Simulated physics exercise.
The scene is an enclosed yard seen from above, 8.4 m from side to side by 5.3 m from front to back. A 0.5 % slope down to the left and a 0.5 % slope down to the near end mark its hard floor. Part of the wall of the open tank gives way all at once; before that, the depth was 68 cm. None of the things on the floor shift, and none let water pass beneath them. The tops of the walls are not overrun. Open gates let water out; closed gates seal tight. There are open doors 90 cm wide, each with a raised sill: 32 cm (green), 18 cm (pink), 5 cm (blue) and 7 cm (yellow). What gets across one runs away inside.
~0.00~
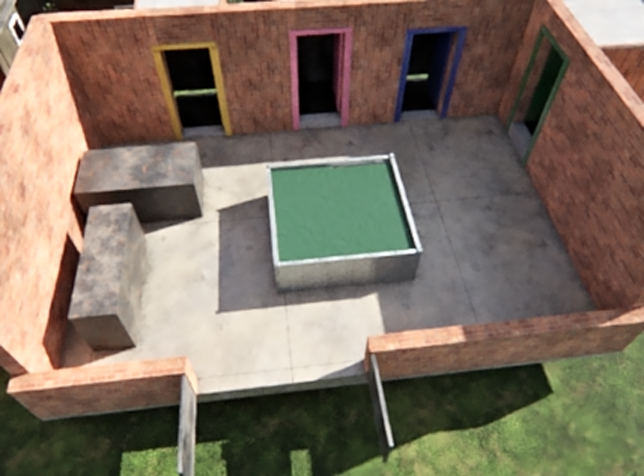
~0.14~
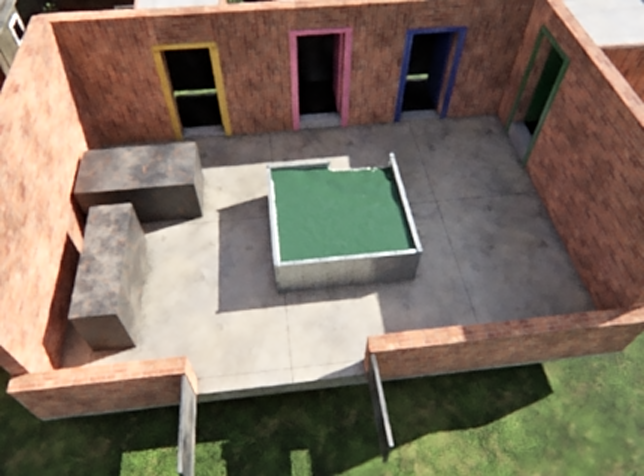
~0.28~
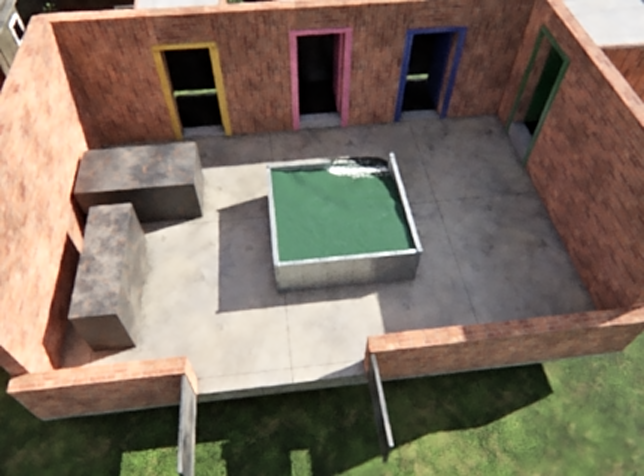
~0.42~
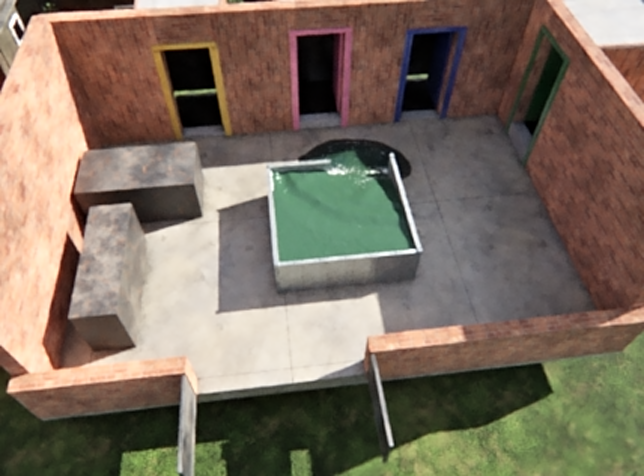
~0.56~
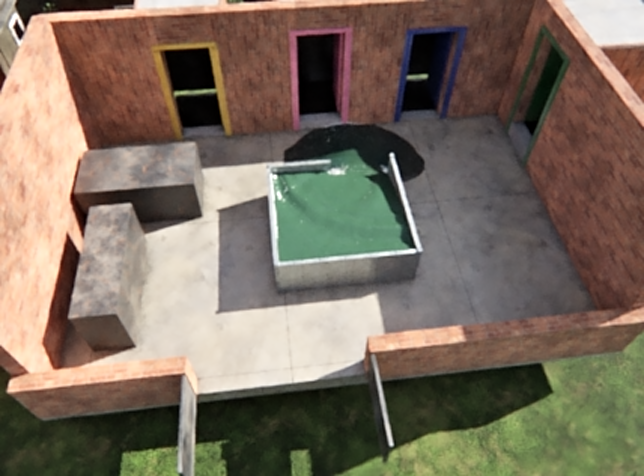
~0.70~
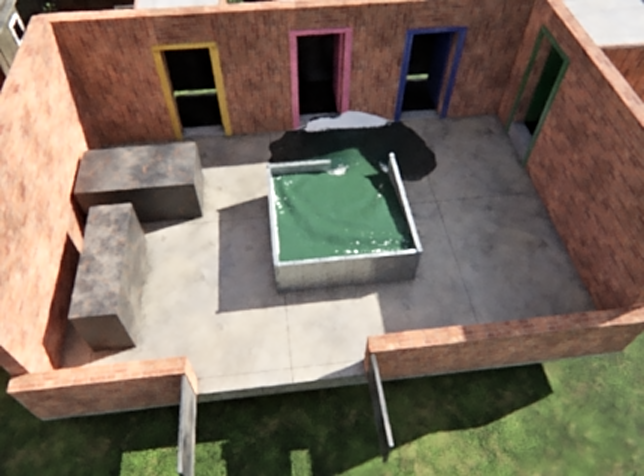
A brick-walled yard held a square open tank of green water; part of the tank's far wall gave way, and water poured out behind it, spreading in a dark pool toward the coloured doorways.
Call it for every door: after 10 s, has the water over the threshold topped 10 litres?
Green door not topped, pink door topped, blue door topped, yellow door topped.
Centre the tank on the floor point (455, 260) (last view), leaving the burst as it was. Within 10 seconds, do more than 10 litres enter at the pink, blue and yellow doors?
Then: Pink under, blue past it, yellow over.
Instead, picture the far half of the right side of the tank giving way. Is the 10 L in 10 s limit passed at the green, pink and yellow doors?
Green door doesn't reach it, pink door doesn't reach it, yellow door doesn't reach it.
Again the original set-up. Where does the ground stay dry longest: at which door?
That's the green door.
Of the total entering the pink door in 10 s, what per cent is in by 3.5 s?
I'd say close to 90 percent.
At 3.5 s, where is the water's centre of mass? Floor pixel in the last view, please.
The water's centre is around (345, 193).
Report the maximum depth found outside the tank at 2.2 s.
About 38 cm at most.
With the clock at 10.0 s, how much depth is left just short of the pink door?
8.0 cm.
After 1.4 s water covers 15 % of the floor and is deepest (42 cm) near (362, 128); green door not reached, pink door 35 cm at the sill, 35 L in, blue door 17 cm at the sill, 8 L in, yellow door not reached.
After 2.2 s water covers 25 % of the floor and is deepest (38 cm) near (353, 128); green door 12 cm at the sill, 0 L in, pink door 35 cm at the sill, 105 L in, blue door 17 cm at the sill, 61 L in, yellow door 5 cm at the sill, 0 L in.
After 3.5 s water covers 45 % of the floor and is deepest (26 cm) near (96, 180); green door 20 cm at the sill, 0 L in, pink door 24 cm at the sill, 168 L in, blue door 12 cm at the sill, 119 L in, yellow door 5 cm at the sill, 0 L in.
After 6.0 s water covers 80 % of the floor and is deepest (19 cm) near (101, 154); green door 15 cm at the sill, 0 L in, pink door 14 cm at the sill, 184 L in, blue door 9 cm at the sill, 166 L in, yellow door 4 cm at the sill, 0 L in.
After 10.0 s water covers 95 % of the floor and is deepest (12 cm) near (96, 180); green door 8 cm at the sill, 0 L in, pink door 8 cm at the sill, 184 L in, blue door 6 cm at the sill, 183 L in, yellow door 11 cm at the sill, 44 L in.
